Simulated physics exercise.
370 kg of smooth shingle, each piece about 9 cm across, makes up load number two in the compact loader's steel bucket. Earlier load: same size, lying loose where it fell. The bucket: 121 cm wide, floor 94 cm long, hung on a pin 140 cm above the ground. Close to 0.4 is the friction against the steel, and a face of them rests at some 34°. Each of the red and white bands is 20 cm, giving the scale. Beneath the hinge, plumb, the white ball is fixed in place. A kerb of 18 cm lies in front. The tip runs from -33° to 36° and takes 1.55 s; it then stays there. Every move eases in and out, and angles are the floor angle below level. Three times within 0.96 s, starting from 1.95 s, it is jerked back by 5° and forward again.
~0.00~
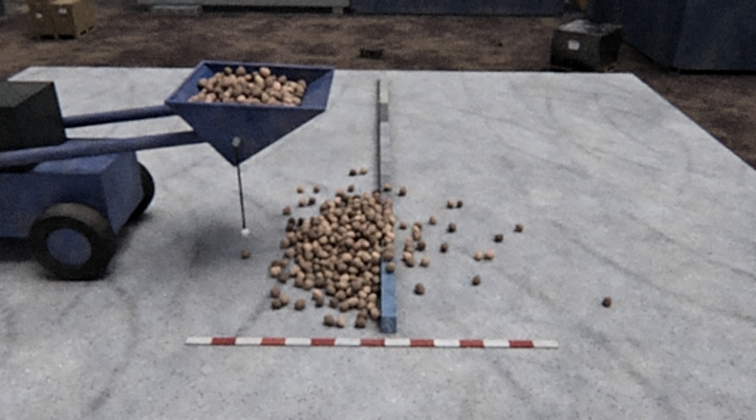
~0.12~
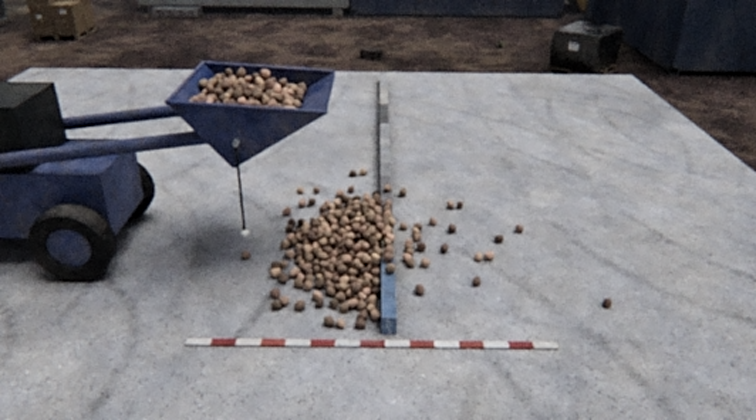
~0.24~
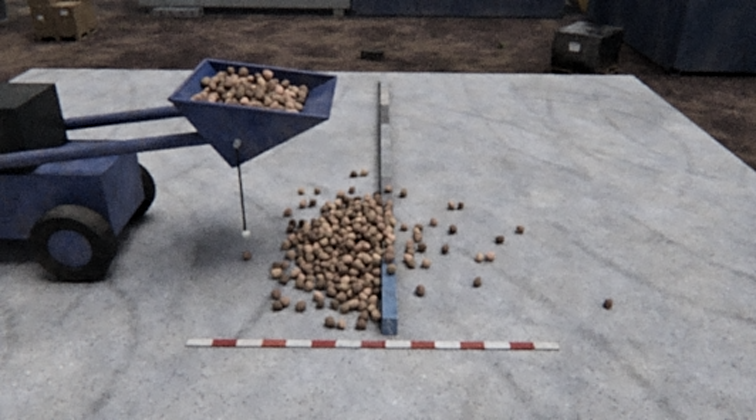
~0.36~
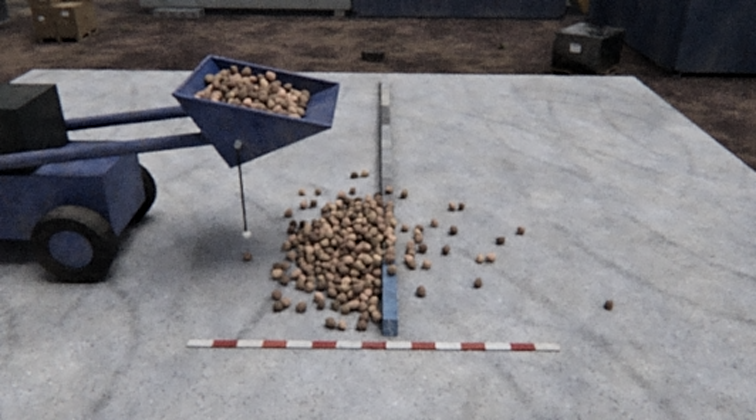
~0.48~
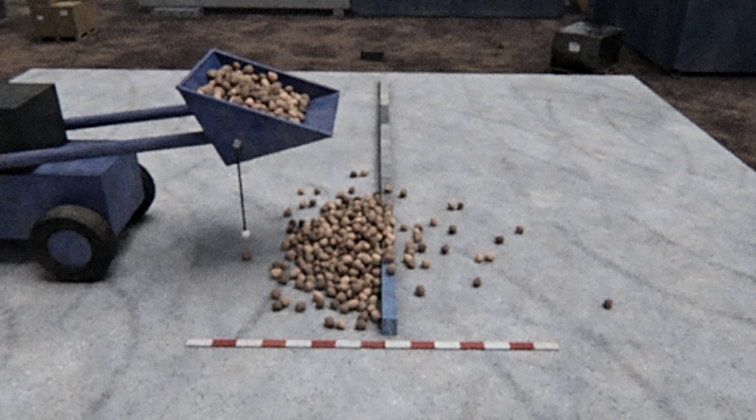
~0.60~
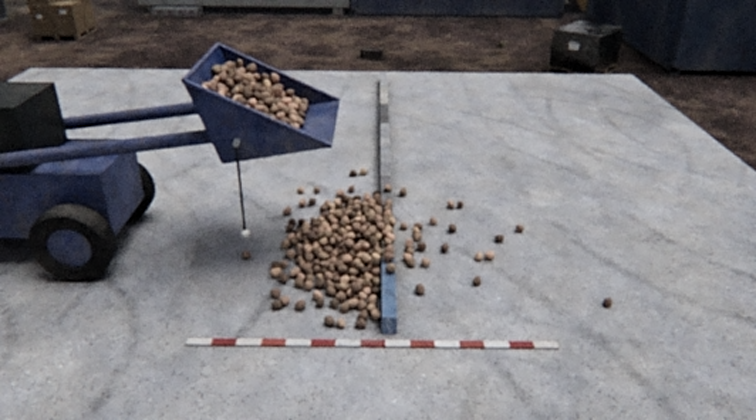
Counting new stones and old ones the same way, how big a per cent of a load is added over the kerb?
29 per cent, roughly.
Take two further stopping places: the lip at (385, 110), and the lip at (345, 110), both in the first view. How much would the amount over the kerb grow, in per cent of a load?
Some 95 percent first and 55 percent second.
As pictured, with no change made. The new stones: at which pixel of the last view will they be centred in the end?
Roughly pixel (361, 236) in the last view.
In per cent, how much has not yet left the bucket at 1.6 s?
Around 50 per cent of the load is still inside.
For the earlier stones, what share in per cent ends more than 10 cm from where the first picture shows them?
Close to 15 per cent.
After 1.2 s the floor is at 25°; in per cent of one load, 100 in the bucket, 94 on this side of the kerb, 6 over the kerb; the foremost stones are at (495, 244).
After 1.6 s the floor is at 36°; in per cent of one load, 48 in the bucket, 146 on this side of the kerb, 6 over the kerb; the foremost stones are at (495, 244).
After 3.4 s the floor is at 36°; in per cent of one load, 0 in the bucket, 165 on this side of the kerb, 35 over the kerb; the foremost stones are at (545, 244).
After 6.1 s the floor is at 36°; in per cent of one load, 0 in the bucket, 165 on this side of the kerb, 35 over the kerb; the foremost stones are at (545, 244). Net gain over the kerb, 29.
